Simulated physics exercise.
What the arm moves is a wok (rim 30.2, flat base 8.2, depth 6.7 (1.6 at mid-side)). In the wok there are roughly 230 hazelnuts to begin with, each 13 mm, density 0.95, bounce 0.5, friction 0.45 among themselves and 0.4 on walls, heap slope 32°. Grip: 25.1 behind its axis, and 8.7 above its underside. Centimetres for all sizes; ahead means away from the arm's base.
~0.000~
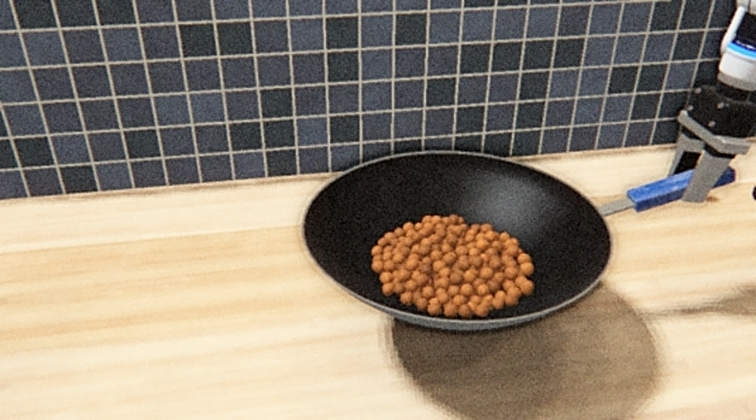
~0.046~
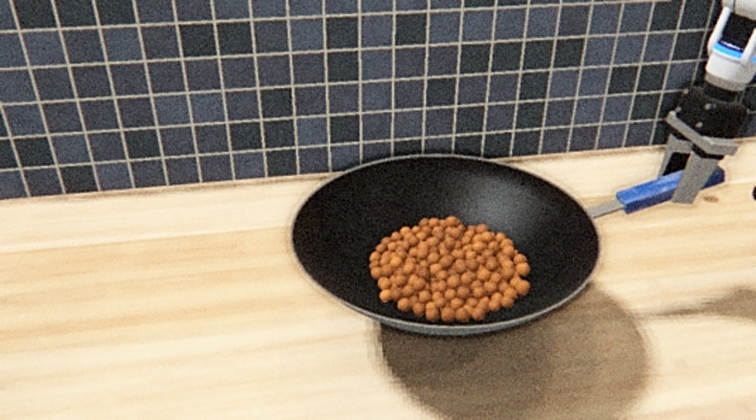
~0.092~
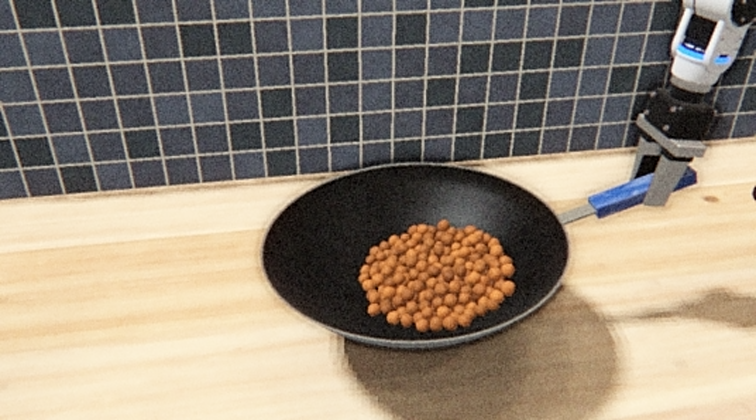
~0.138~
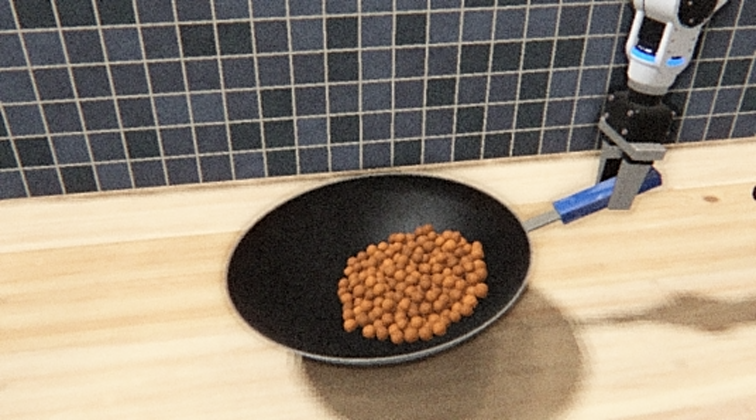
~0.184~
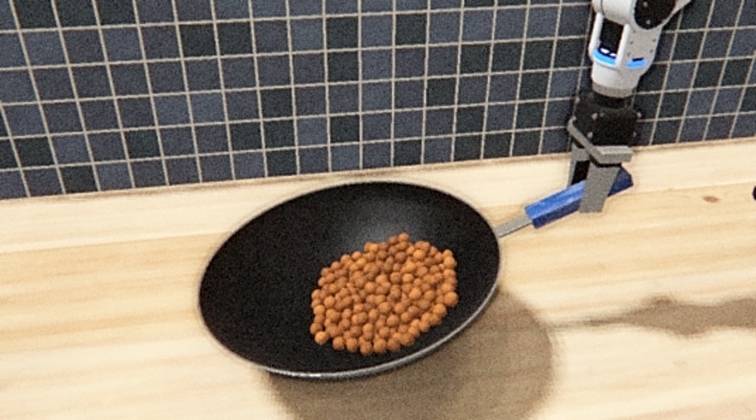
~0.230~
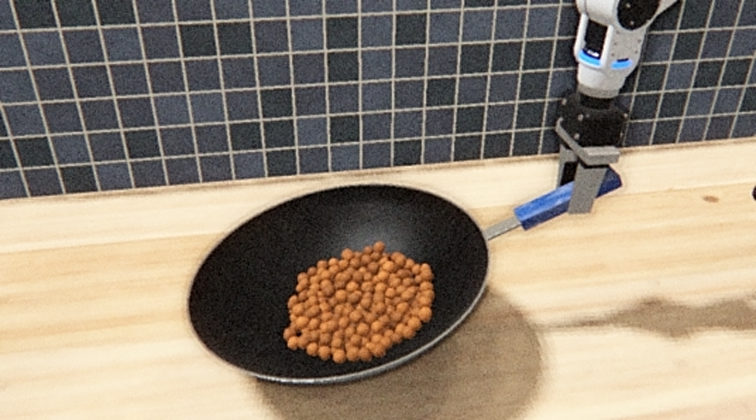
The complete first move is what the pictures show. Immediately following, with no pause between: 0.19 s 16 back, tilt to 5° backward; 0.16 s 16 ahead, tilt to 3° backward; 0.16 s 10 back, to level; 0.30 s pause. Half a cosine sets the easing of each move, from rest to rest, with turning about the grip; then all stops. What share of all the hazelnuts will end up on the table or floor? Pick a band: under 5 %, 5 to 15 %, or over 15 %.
Over 15 %.
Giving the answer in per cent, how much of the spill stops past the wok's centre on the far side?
Of the spill: Approx. 0 %.
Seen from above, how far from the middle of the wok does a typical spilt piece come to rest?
About 34 cm out from the centre.
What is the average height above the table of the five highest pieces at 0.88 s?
Around 13 cm, I reckon.
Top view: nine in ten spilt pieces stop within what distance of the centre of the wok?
It comes out at close to 70 centimetres.
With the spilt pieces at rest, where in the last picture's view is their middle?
At about (678, 284) in the last picture.
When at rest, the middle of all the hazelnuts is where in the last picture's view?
Roughly at pixel (425, 269).
After 0.55 s, tilted 3° backward, highest piece 30 above the table; 180 in the wok, 49 in flight or on a rim.
After 0.88 s, level, highest piece 14 above the table; 175 in the wok, 19 on the table or floor, 35 in flight or on a rim.
After 1.24 s, level, highest piece 13 above the table; 175 in the wok, 54 on the table or floor.
After 2.29 s, level, highest piece 13 above the table; 175 in the wok, 54 on the table or floor.
At rest, 175 in the wok, 54 on the table or floor. That is 24 % on the table or floor.
